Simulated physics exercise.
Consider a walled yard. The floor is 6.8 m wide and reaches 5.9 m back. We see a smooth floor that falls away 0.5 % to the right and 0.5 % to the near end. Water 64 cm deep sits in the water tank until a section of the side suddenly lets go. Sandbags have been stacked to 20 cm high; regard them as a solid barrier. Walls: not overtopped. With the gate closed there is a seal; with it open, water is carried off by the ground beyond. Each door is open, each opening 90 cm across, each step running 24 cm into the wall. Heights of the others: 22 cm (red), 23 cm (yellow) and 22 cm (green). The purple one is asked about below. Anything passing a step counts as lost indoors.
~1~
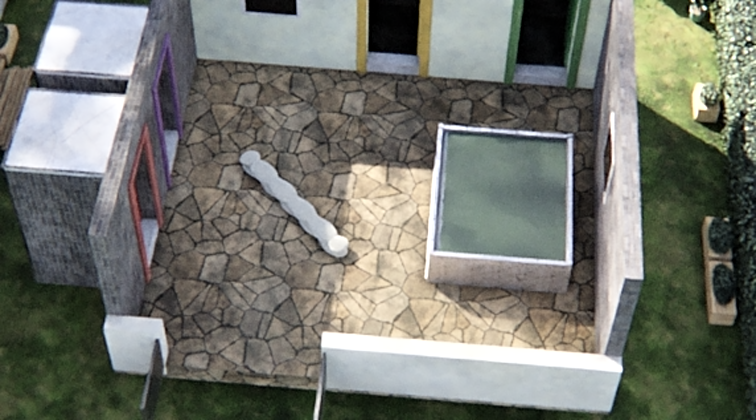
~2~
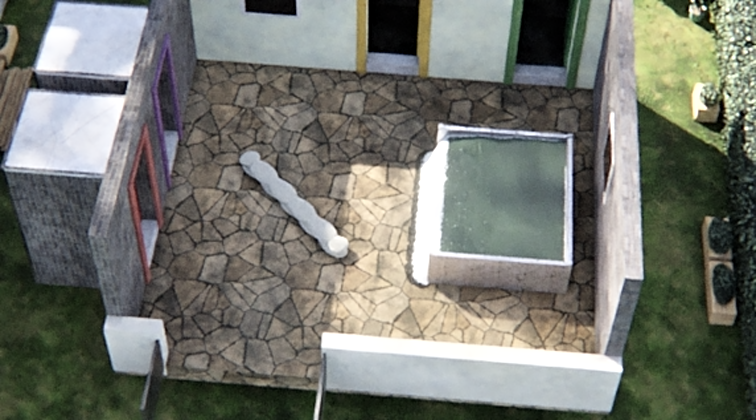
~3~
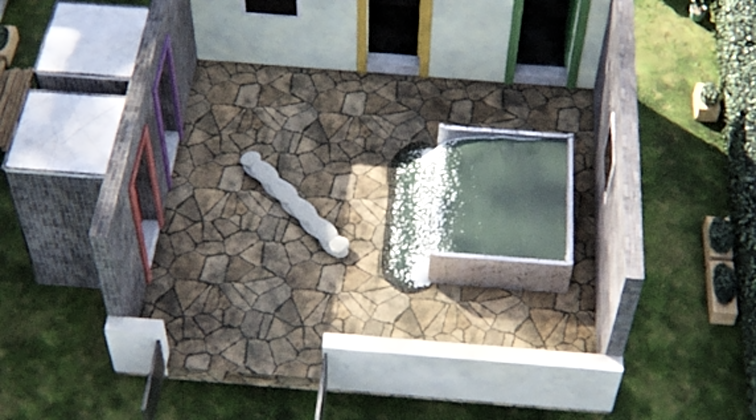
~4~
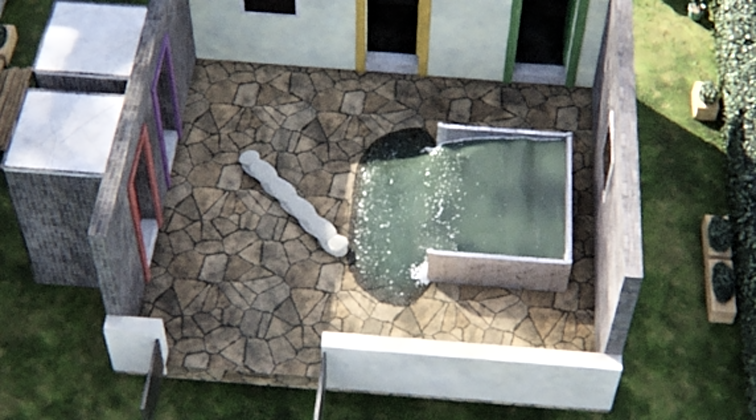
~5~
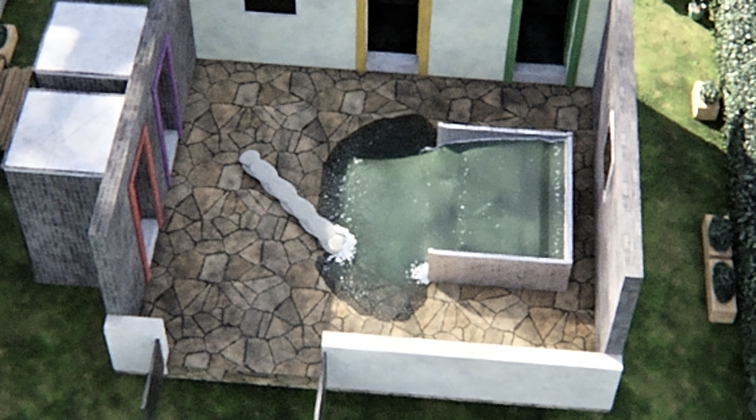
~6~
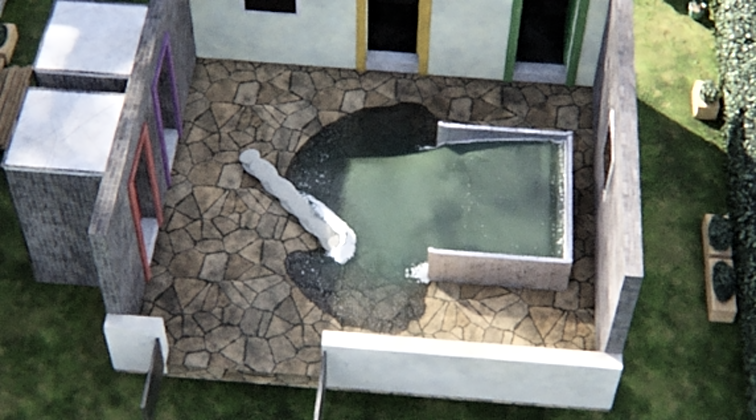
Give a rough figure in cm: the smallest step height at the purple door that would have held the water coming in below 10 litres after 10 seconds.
10.5 cm.
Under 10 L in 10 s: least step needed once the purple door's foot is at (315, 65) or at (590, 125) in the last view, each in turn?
Minimums: About 21 cm and 11.5 cm.
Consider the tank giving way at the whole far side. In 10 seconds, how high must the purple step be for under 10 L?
I'd say close to 13.5 cm.
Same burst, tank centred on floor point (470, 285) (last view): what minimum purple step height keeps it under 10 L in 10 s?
You'd need some 11.0 cm.
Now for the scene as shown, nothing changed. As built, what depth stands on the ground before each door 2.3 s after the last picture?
Centimetres: Red = 14, yellow = 3, green = 0, purple = 11.
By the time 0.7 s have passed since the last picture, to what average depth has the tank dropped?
Roughly 33 cm.
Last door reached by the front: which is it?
The green one comes last.
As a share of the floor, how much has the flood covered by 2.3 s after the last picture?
Near 65 per cent is wet.
Then, 0.7 s after the last picture water covers 45 % of the floor, deepest (36 cm) near (344, 234); it has not reached the purple door.
Then, 2.3 s after the last picture water covers 65 % of the floor, deepest (38 cm) near (238, 65); 11 cm at the purple door, 0 litres in over its 22 cm step.
Then, 9.3 s after the last picture water covers 95 % of the floor, deepest (13 cm) near (526, 358); 4 cm at the purple door, 0 litres in over its 22 cm step.
At the purple door as built, the water peaked near 14 cm, 3.3 s after the last picture.
Run again over the same 10 s with other heights there, 27 litres in over 8.5 cm, 4 litres over 12 cm. The limit of 10 litres is kept from about 10.5 cm up.
